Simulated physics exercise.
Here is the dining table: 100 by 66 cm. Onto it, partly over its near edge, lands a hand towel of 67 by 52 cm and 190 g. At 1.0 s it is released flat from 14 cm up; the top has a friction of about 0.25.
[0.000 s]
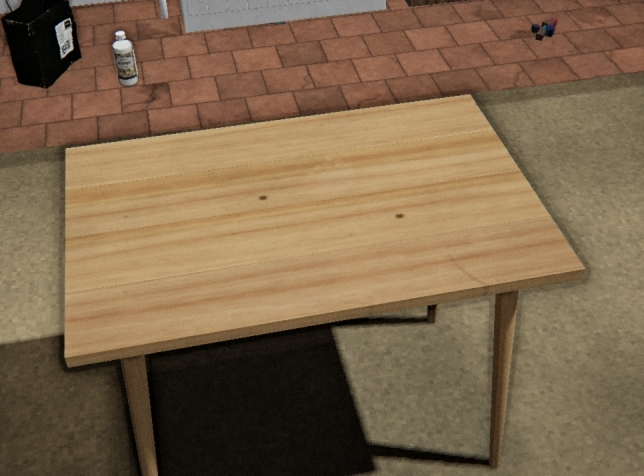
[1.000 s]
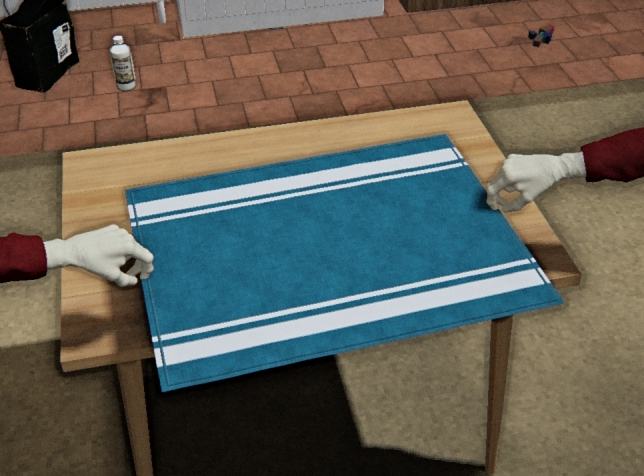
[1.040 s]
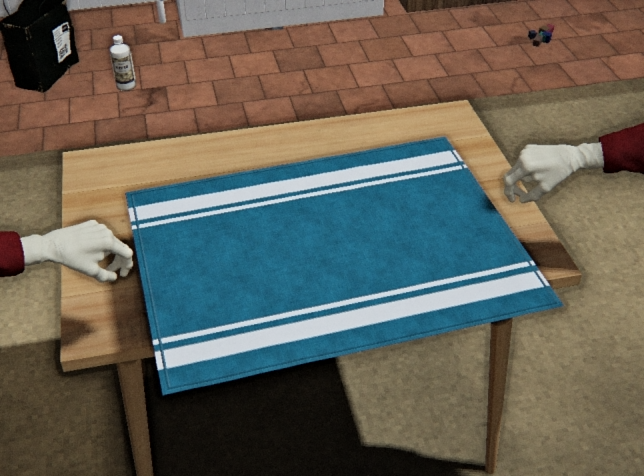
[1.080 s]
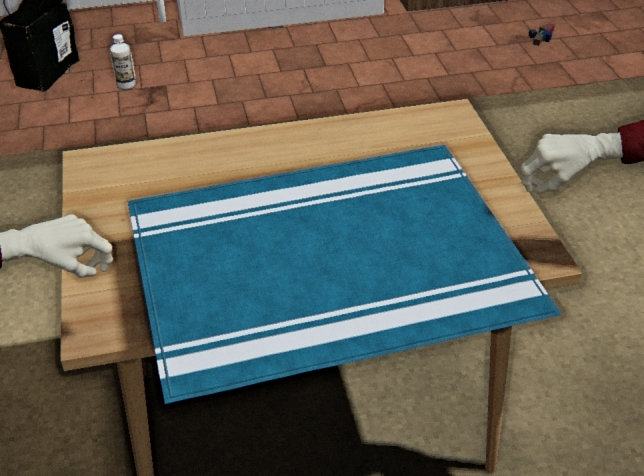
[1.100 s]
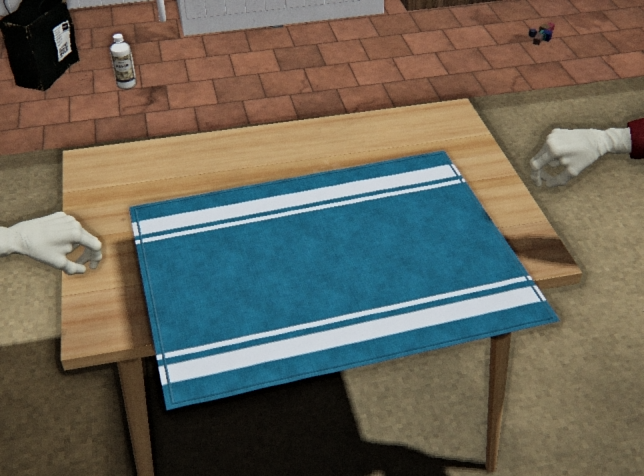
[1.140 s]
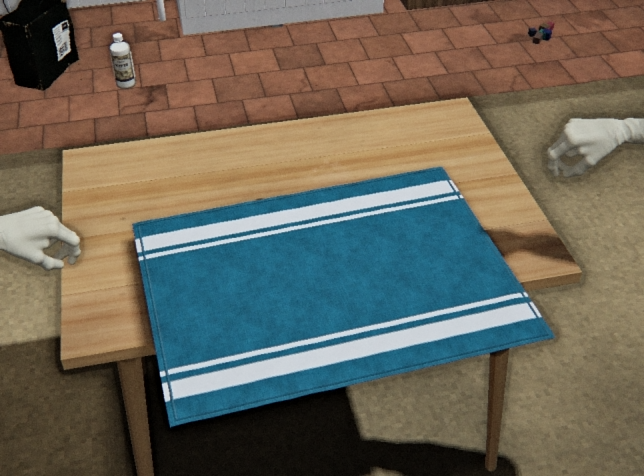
A blue hand towel with white stripes appears spread over a bare, light wooden dining table, seen from above at an angle, its near edge overhanging the tabletop. White-gloved hands in red sleeves open beside its left and right edges and draw outward, while a black container and a white bottle stand on reddish tiles behind. The towel slides gradually toward the viewer, staying flat, as the camera holds still.
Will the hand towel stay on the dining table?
No, it falls off.
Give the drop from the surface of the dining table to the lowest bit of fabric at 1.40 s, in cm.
Roughly 26 centimetres below the top.
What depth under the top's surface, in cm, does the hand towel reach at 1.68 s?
Roughly 58 cm.
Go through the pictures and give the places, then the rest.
The first picture shows shows, the bare dining table.
The second picture shows shows, hand towel corners (162, 392) (125, 190) (446, 134) (564, 303).
The third picture shows shows, hand towel corners (163, 395) (126, 193).
The fourth picture shows shows, hand towel corners (165, 404) (128, 201).
The fifth picture shows shows, hand towel corners (167, 410) (129, 208).
The sixth picture shows shows, hand towel corners (171, 427) (133, 224) (442, 167) (555, 338).
By 1.4 s, 40 % of the hand towel is still over the top.
By 1.7 s, 0 % of the hand towel is still over the top.
By 1.9 s, 0 % of the hand towel is still over the top.
By 2.2 s, 0 % of the hand towel is still over the top.
By 4.4 s, 0 % of the hand towel is still over the top.
